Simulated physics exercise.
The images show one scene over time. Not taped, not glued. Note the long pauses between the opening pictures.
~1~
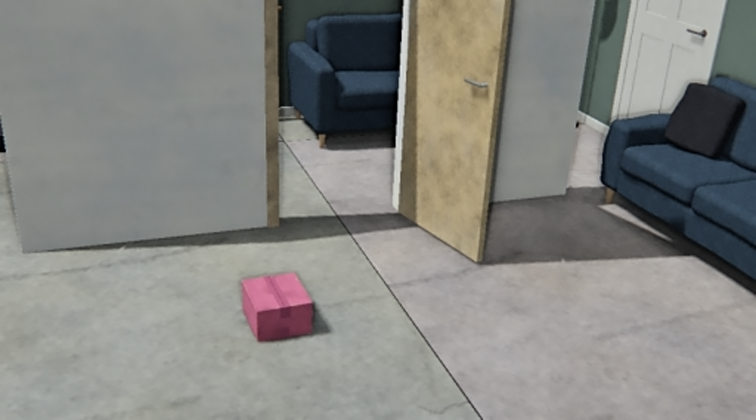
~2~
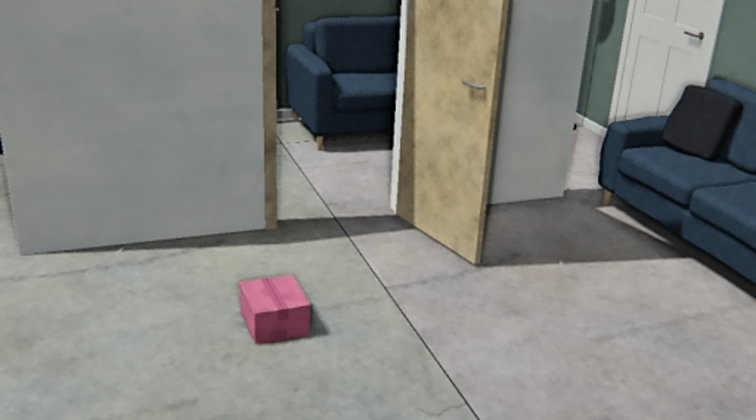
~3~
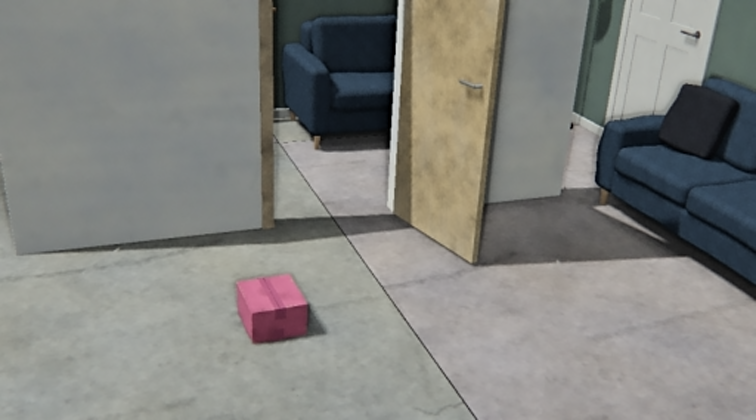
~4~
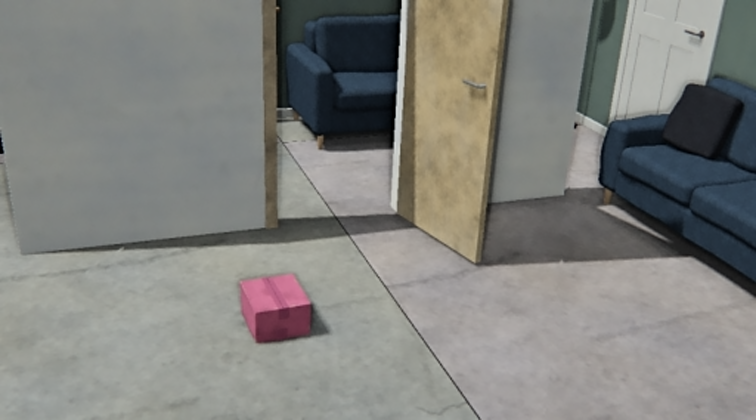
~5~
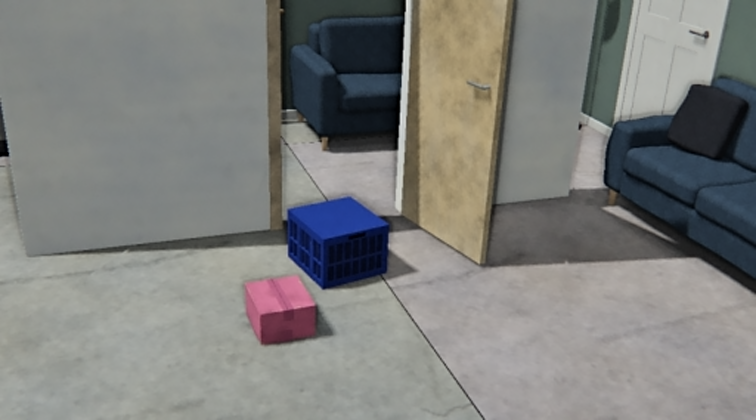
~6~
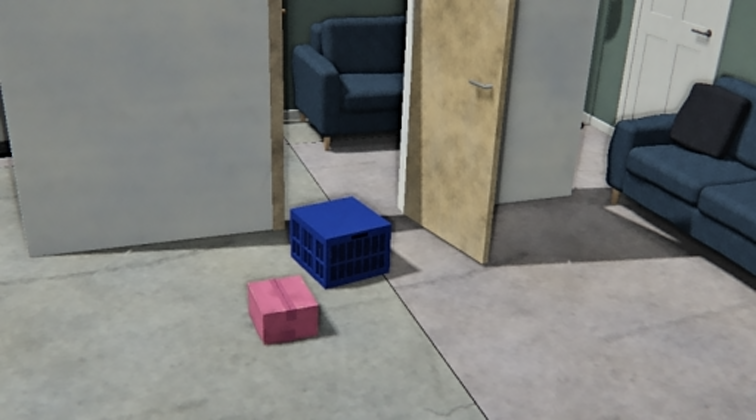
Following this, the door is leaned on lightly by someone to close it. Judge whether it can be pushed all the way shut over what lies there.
The door is stopped partway.
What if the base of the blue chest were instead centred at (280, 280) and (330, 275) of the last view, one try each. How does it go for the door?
On the first try the door finishes its swing, and on the second it is obstructed.
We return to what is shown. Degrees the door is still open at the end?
The answer is roughly 65°.
Then, 0.50 s after the last picture, open by 96°.
Then, 0.90 s after the last picture, open by 81°.
Then, 1.20 s after the last picture, open by 69°.
At rest, open by 63°; both in place. Seen from the same camera at the end, blue chest near (339, 241).
